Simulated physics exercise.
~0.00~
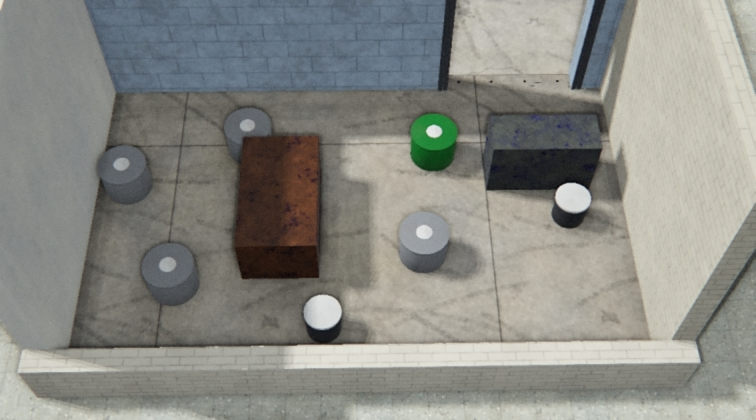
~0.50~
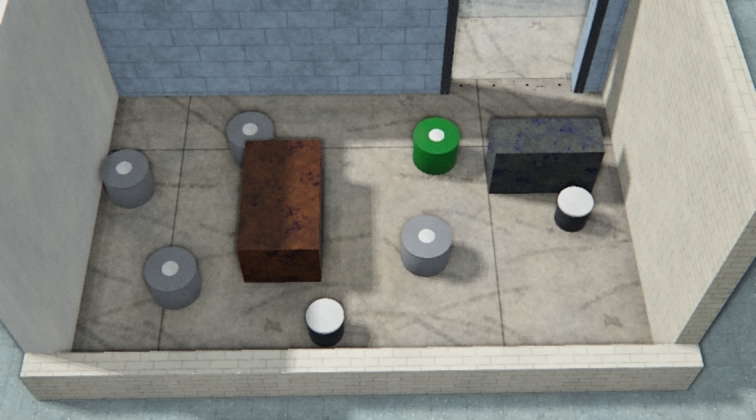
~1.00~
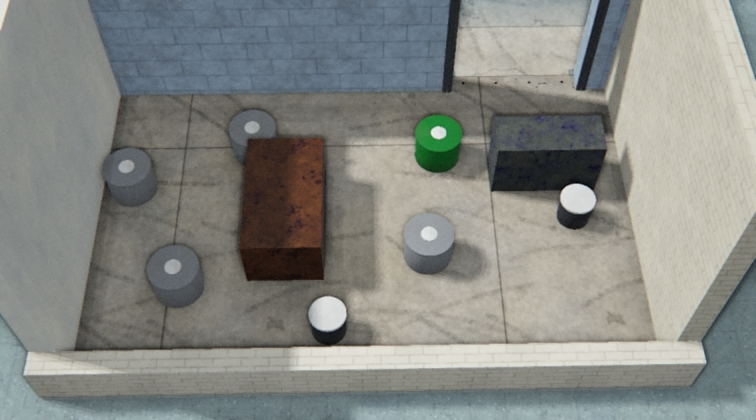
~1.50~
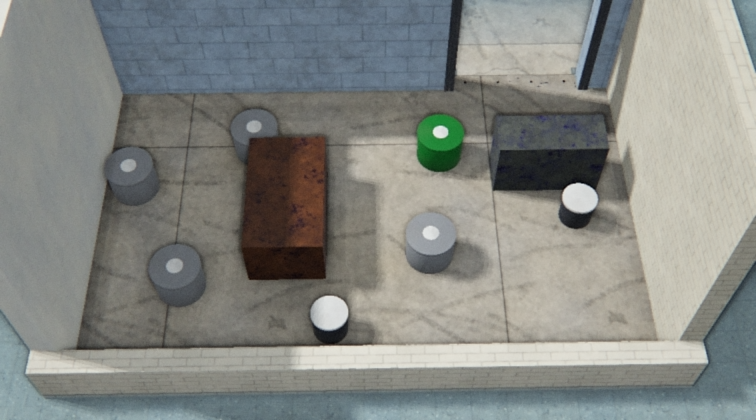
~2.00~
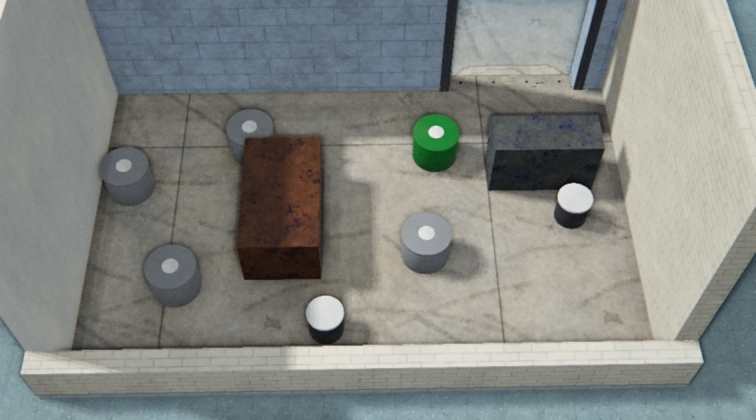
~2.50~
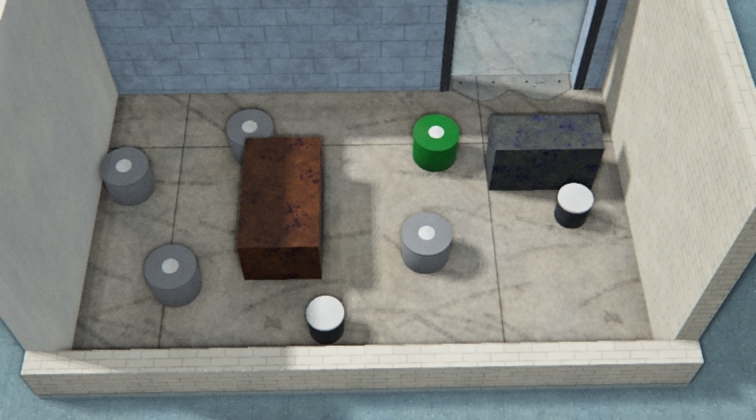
At first, grey paving surrounds a small walled shop holding a green tub, four grey tubs, two white-topped pails, a rusty brown block and a dark one. Bluish water then spreads over the ground outside and later appears beyond the doorway, while everything inside stays put, the view shifting only slightly.
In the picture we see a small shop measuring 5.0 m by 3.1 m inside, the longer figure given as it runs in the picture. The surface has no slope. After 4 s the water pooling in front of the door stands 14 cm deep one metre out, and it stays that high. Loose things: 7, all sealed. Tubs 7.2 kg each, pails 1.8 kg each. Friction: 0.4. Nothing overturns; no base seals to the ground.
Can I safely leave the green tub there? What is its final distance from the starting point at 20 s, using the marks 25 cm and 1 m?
It ends a long distance off.
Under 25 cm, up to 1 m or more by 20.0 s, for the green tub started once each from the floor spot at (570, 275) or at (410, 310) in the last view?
Try one - it is pushed slightly; try two - it is pushed slightly.
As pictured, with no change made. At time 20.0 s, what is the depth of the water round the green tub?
Roughly 9 cm deep.
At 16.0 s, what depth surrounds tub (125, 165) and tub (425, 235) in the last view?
I'd put it at 6 cm and 6 cm respectively.
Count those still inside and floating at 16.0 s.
The count is 7.
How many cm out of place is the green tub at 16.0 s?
250 cm, give or take.
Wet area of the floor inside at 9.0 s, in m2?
I'd estimate close to 11.5 m2.
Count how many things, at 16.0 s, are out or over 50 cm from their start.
My count gives 6.
After 4.0 s the green tub is near (436, 133), 0.0 m from its start, aground; 0 afloat.
After 9.0 s the green tub is near (345, 150), 0.9 m from its start, afloat; 2 afloat.
After 16.0 s the green tub is near (162, 104), 2.7 m from its start, afloat; 7 afloat.
After 20.0 s the green tub is near (174, 186), 2.5 m from its start, afloat; 7 afloat.
